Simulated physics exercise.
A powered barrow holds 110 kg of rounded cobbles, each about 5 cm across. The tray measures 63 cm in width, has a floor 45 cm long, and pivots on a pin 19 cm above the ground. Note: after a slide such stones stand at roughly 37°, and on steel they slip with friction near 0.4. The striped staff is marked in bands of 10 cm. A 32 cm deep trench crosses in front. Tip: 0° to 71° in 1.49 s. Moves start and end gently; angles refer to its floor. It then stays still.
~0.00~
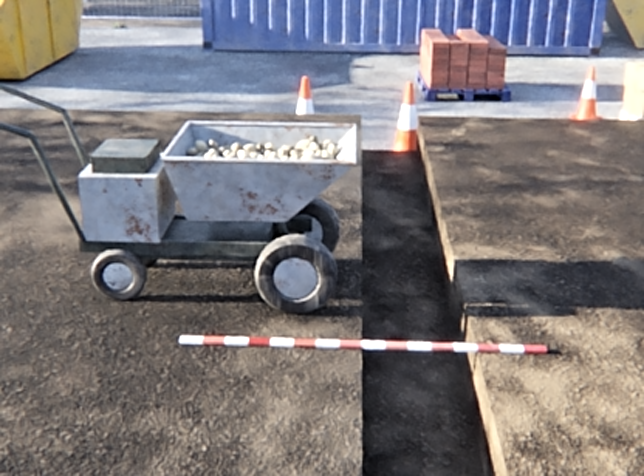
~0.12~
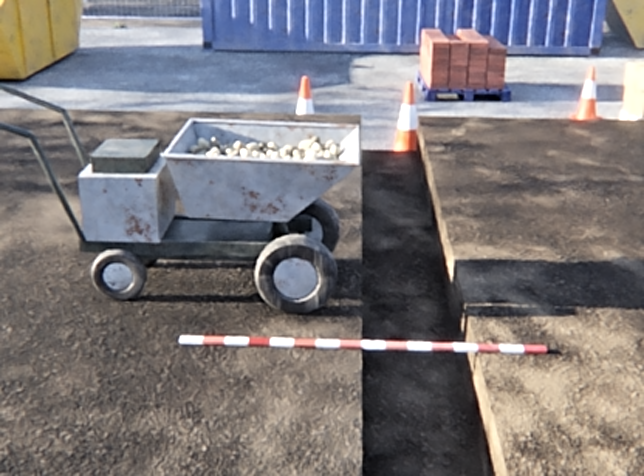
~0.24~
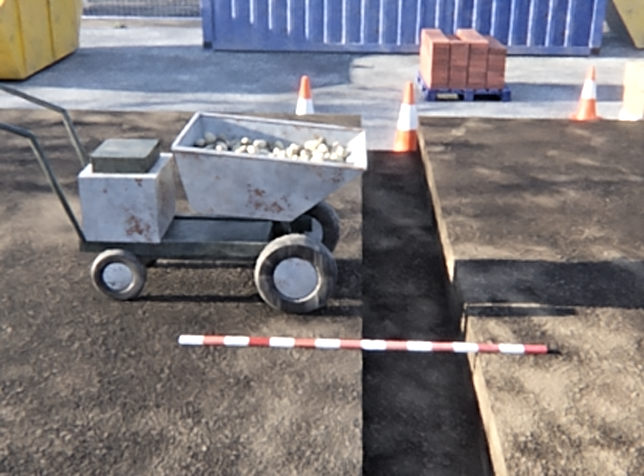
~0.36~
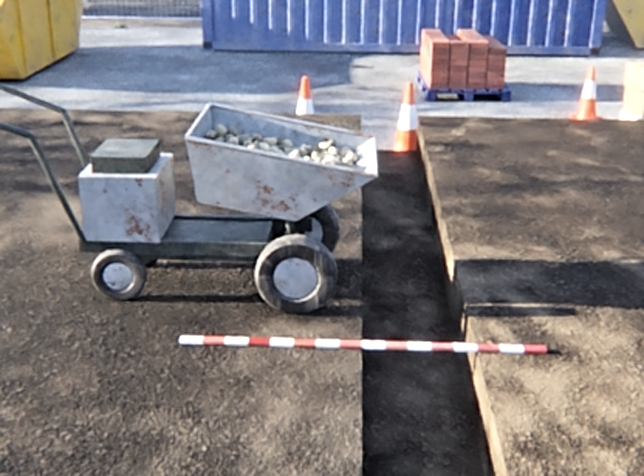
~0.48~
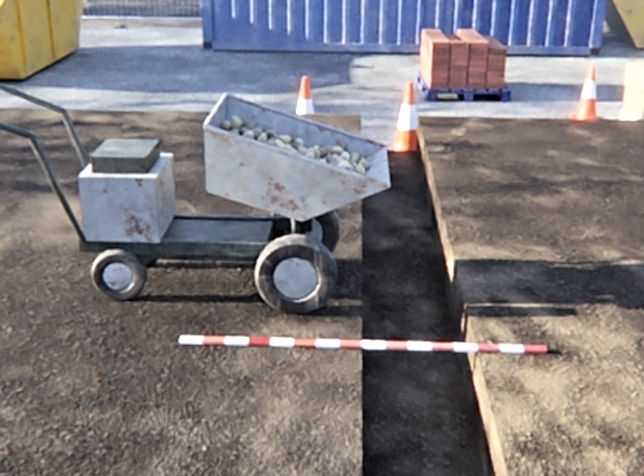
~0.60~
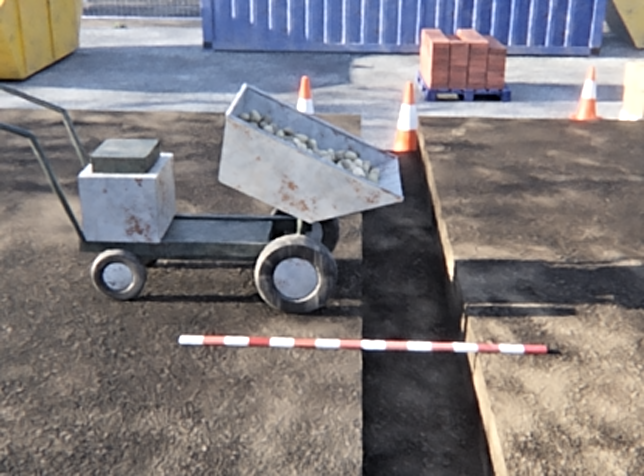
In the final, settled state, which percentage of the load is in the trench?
63 per cent is in the trench.
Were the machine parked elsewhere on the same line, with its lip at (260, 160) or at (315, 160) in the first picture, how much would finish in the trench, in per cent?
The first gives about 95 percent and the second about 100 percent.
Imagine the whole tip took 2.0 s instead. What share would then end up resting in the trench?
With that change, it comes to around 70 per cent.
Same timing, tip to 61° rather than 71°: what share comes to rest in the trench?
It would be near 65 per cent.
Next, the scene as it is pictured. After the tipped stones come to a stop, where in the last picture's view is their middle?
Roughly at (449, 330).
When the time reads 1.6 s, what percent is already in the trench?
Roughly 35 percent of the load.
After 1.1 s the floor is at 60°; 100 % in the tray; the foremost stones are at (427, 238).
After 1.6 s the floor is at 71°; 43 % in the tray, 33 % in the trench, 23 % past the trench; the foremost stones are at (538, 294).
After 1.9 s the floor is at 71°; 11 % in the tray, 53 % in the trench, 37 % past the trench; the foremost stones are at (617, 297).
After 3.9 s the floor is at 71°; 0 % in the tray, 63 % in the trench, 37 % past the trench; the foremost stones are past the picture's edge.
